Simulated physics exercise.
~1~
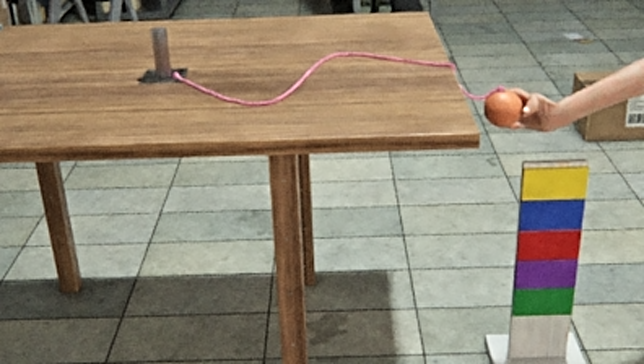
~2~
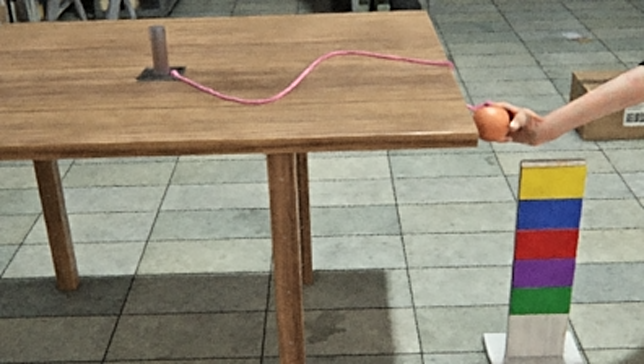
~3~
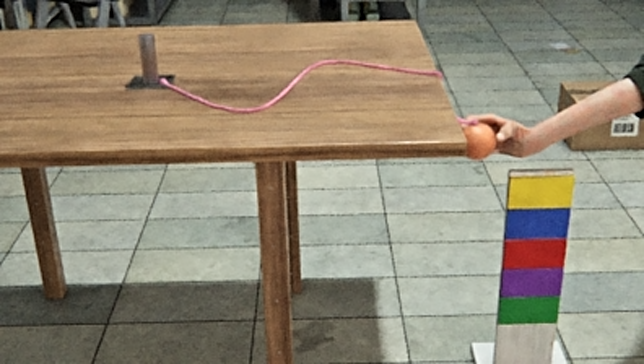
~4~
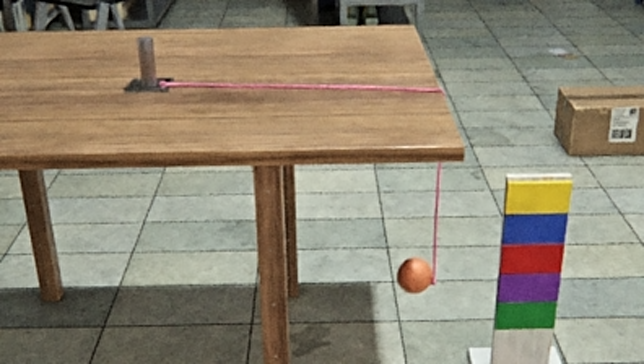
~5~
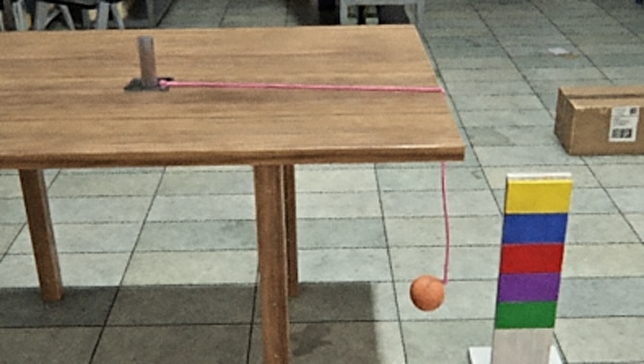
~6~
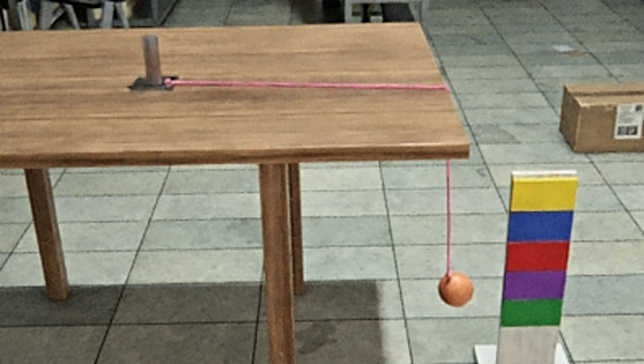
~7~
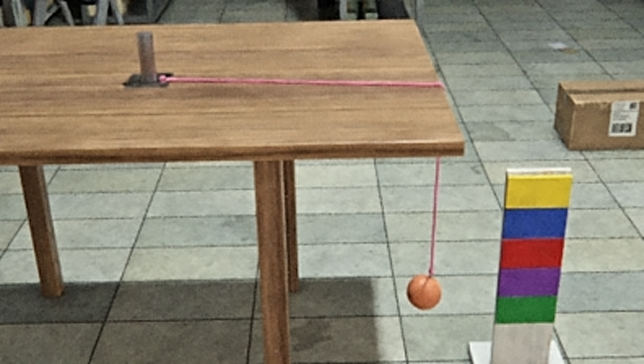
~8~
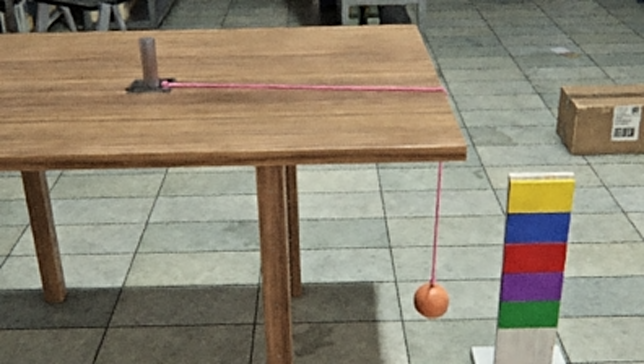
Orange on a pink cord dropping from a hand at the table's edge, swinging slightly and hanging level with the purple band.
